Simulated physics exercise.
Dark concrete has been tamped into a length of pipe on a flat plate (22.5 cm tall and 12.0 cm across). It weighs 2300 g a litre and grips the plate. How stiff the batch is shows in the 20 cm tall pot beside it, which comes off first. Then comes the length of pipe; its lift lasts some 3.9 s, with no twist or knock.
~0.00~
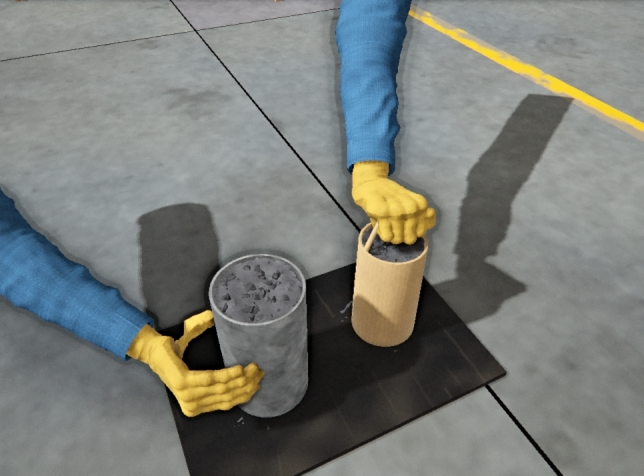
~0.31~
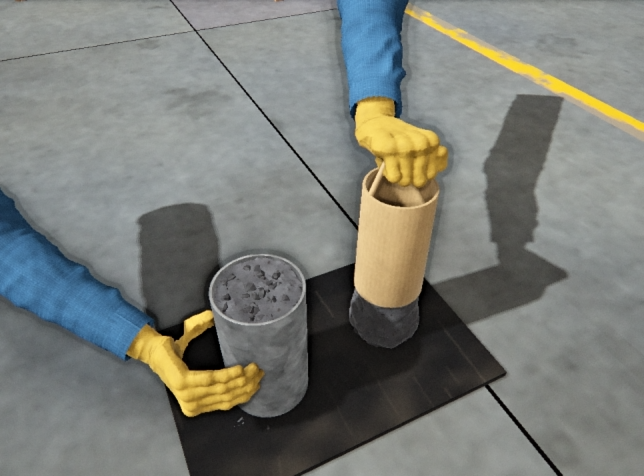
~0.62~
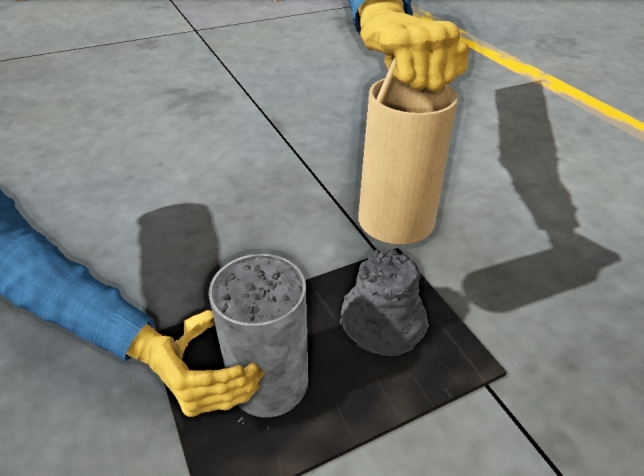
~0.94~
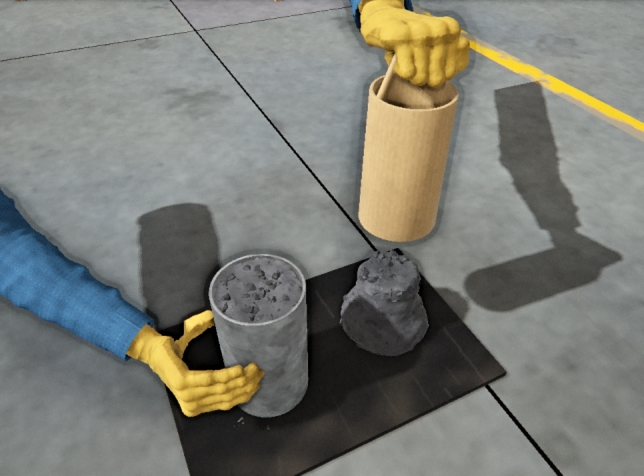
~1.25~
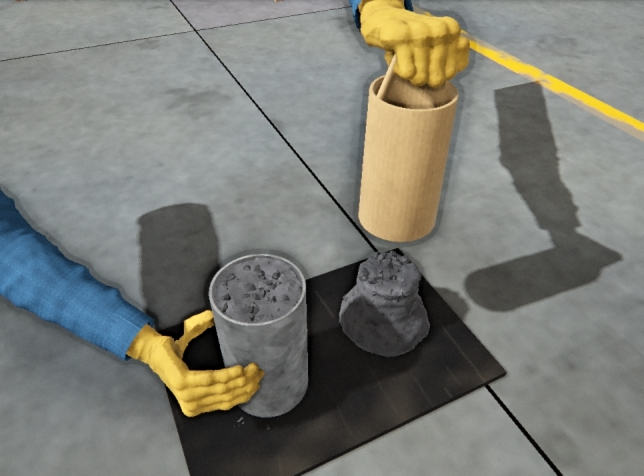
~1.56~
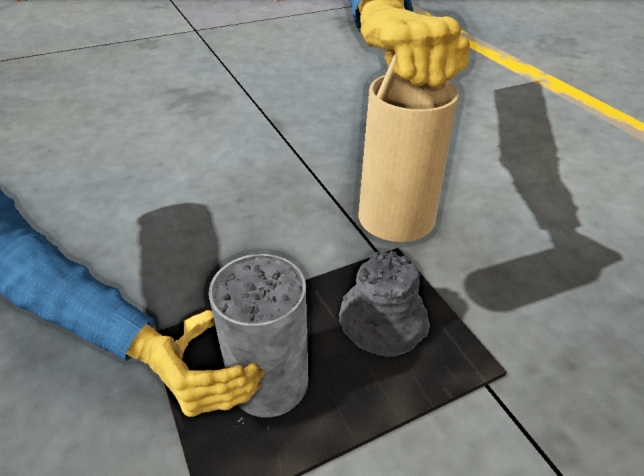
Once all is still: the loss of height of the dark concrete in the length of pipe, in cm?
About 8 cm.
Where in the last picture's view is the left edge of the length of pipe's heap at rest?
Near (210, 387).
By 2.5 s, the length of pipe is up 5.0 cm; the dark concrete has come down 0.6 cm to 22 cm and is 13 cm wide.
By 3.5 s, the length of pipe is up 14 cm; the dark concrete has come down 6.2 cm to 16 cm and is 18 cm wide.
By 4.5 s, the length of pipe is up 23 cm; the dark concrete has come down 7.4 cm to 15 cm and is 19 cm wide.
By 5.7 s, the length of pipe is clear; the dark concrete has come down 7.6 cm to 15 cm and is 19 cm wide.
By 6.1 s, at rest, the length of pipe is clear; the dark concrete has come down 7.6 cm to 15 cm and is 19 cm wide.
